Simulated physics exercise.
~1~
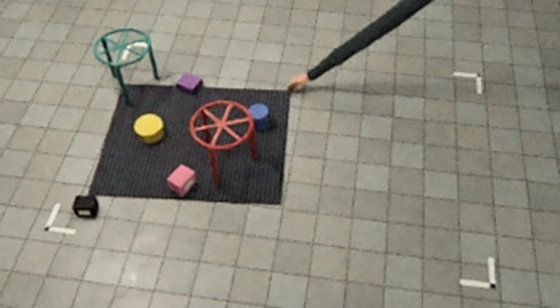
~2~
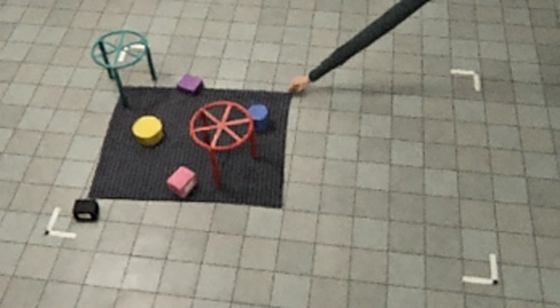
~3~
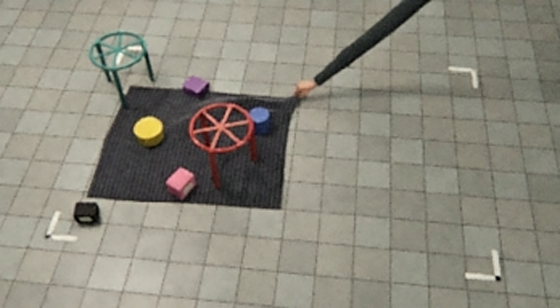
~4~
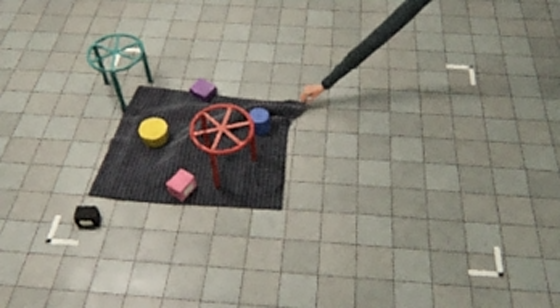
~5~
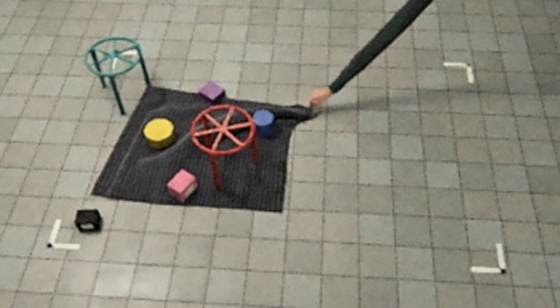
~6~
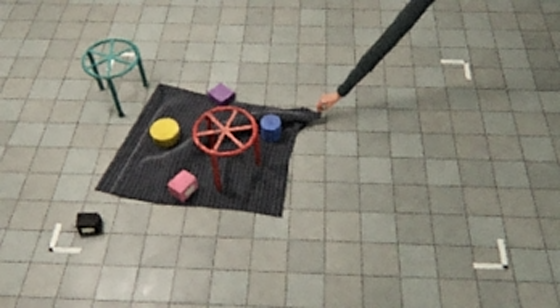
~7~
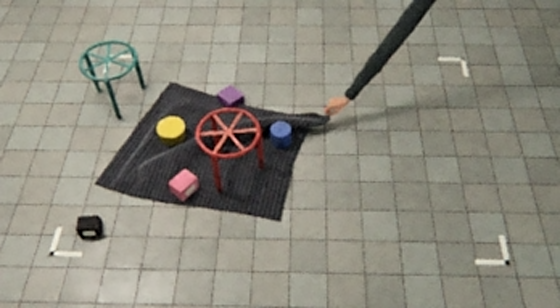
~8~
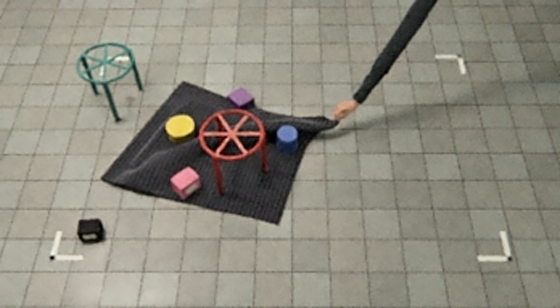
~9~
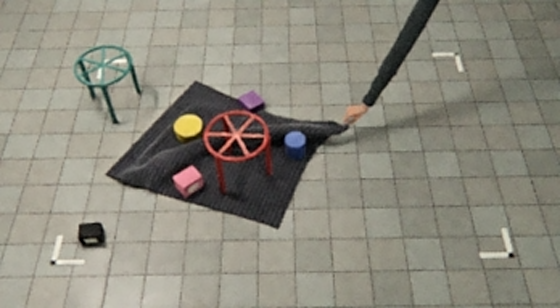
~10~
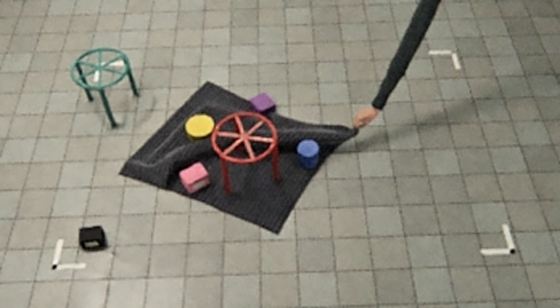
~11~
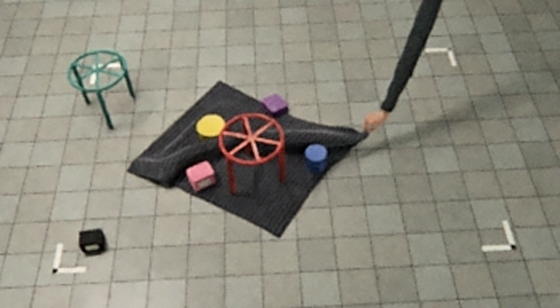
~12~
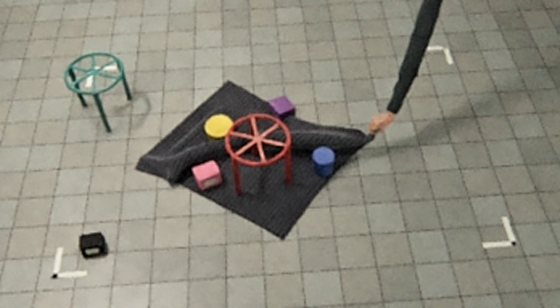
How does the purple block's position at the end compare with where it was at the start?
It ends up well to the right and slightly lower in view. It started up and to the left of the red stool, near the teal one, and finishes just beyond the red stool, up and to its right.
